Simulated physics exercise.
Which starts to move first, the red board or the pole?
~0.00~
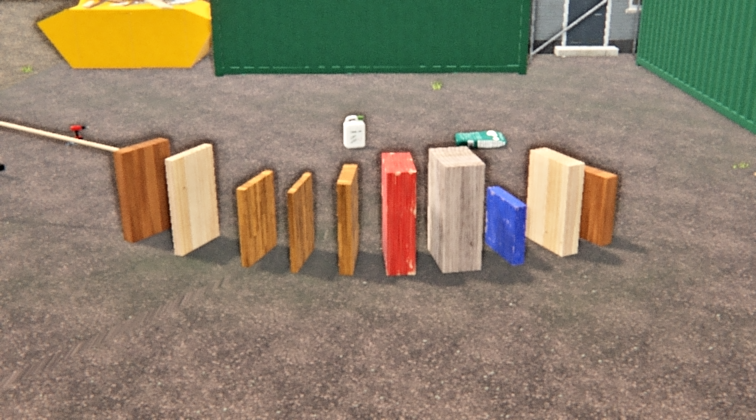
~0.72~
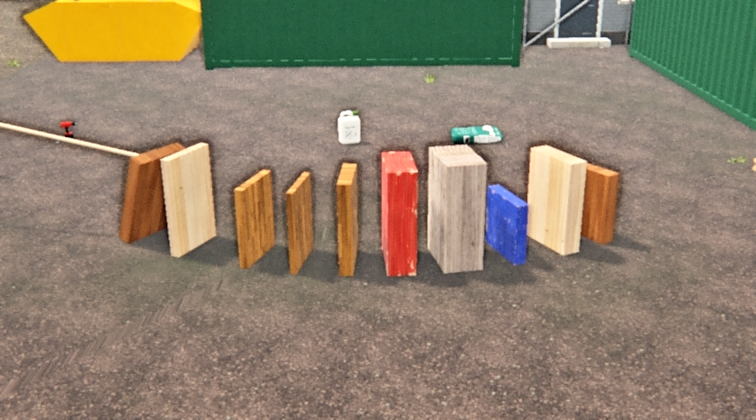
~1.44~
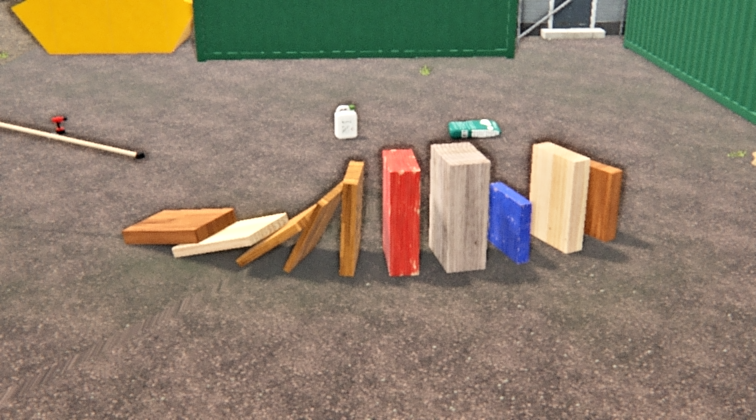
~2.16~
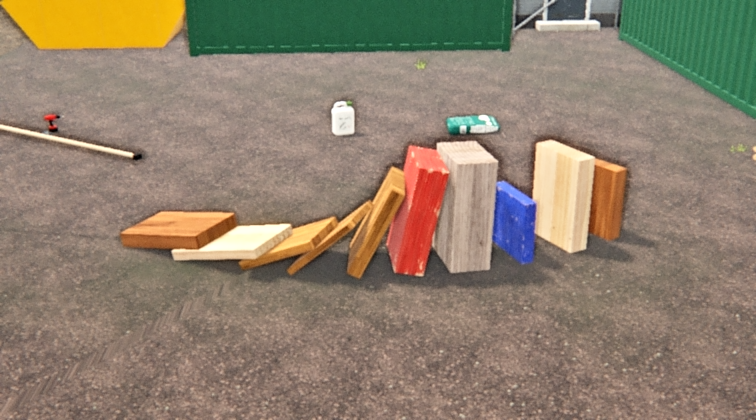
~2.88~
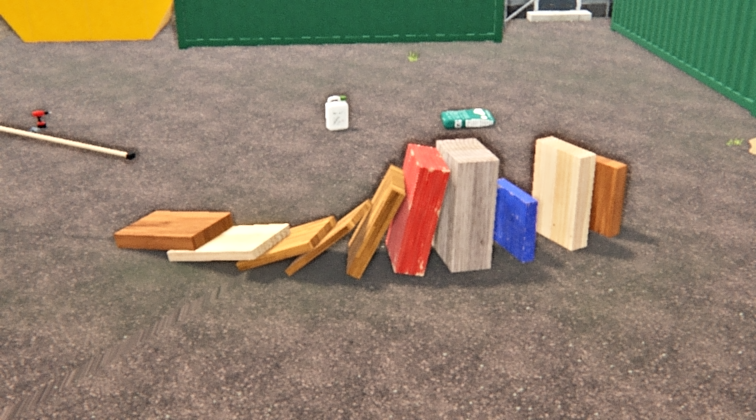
The pole moves first, pushing to the right at the left end of the row. The red board is still upright then and only tips later.
Wooden boards in a yard toppling rightward after a pole pushes the first, until the red one leans against the grey.
